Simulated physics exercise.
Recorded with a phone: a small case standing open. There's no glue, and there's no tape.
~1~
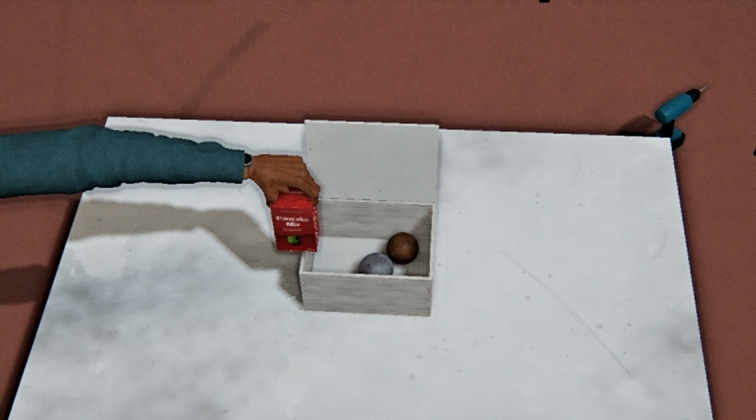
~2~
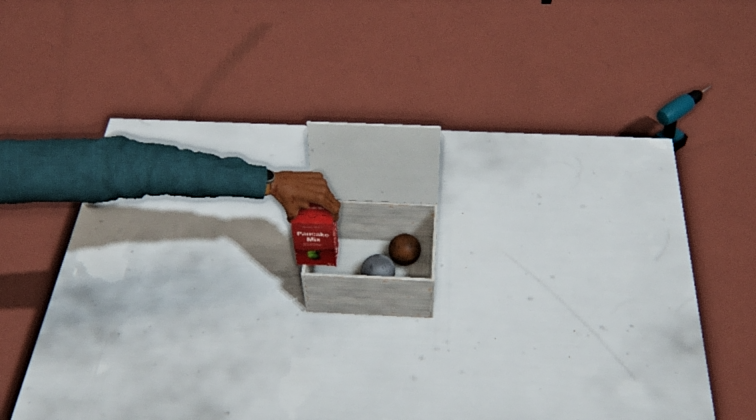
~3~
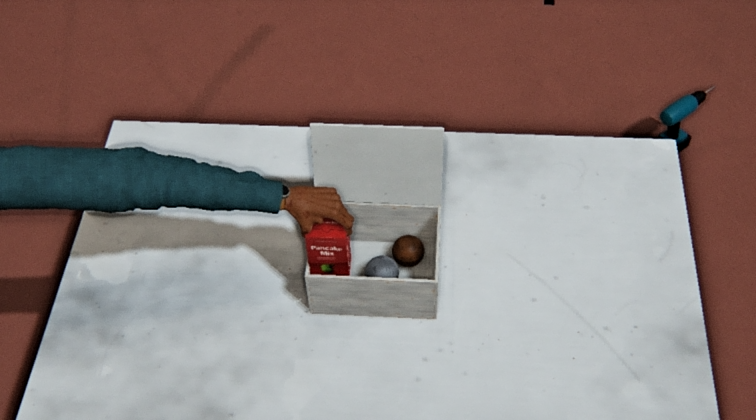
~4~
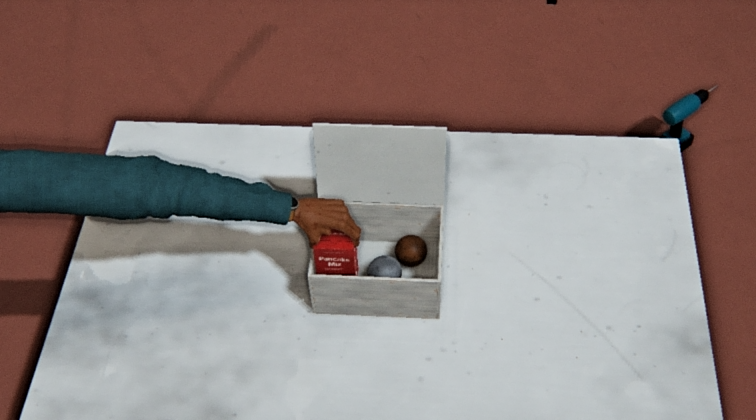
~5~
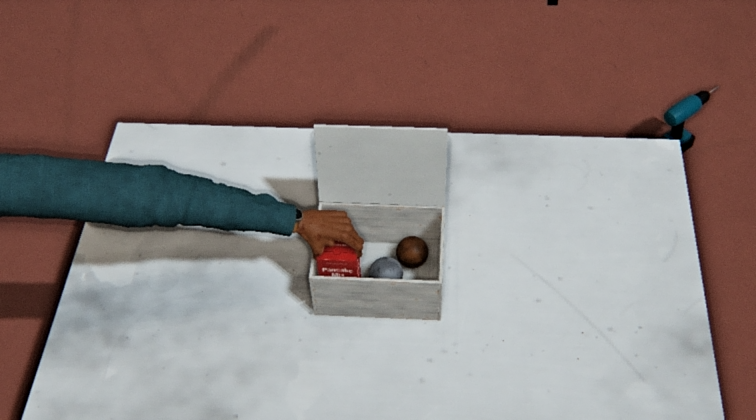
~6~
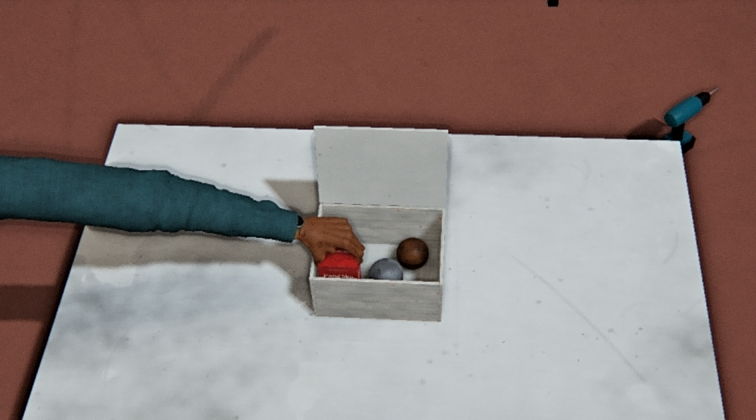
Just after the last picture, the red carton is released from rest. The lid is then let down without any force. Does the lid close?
I expect the box to stay unclosed.
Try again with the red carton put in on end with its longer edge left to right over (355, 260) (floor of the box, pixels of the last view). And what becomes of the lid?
Lid open.
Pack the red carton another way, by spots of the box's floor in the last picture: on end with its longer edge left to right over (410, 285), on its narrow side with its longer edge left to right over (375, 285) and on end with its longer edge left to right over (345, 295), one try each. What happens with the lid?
First try: It comes fully down; second try: It gets propped open; third try: It gets propped open.
Then, 1.60 s past the last view, lid 60° above the rim.
Then, 1.90 s past the last view, lid 15° above the rim.
Finally, lid 6° above the rim; all 3 still in place. Final places as the last picture's camera would see them, red carton near (341, 276).
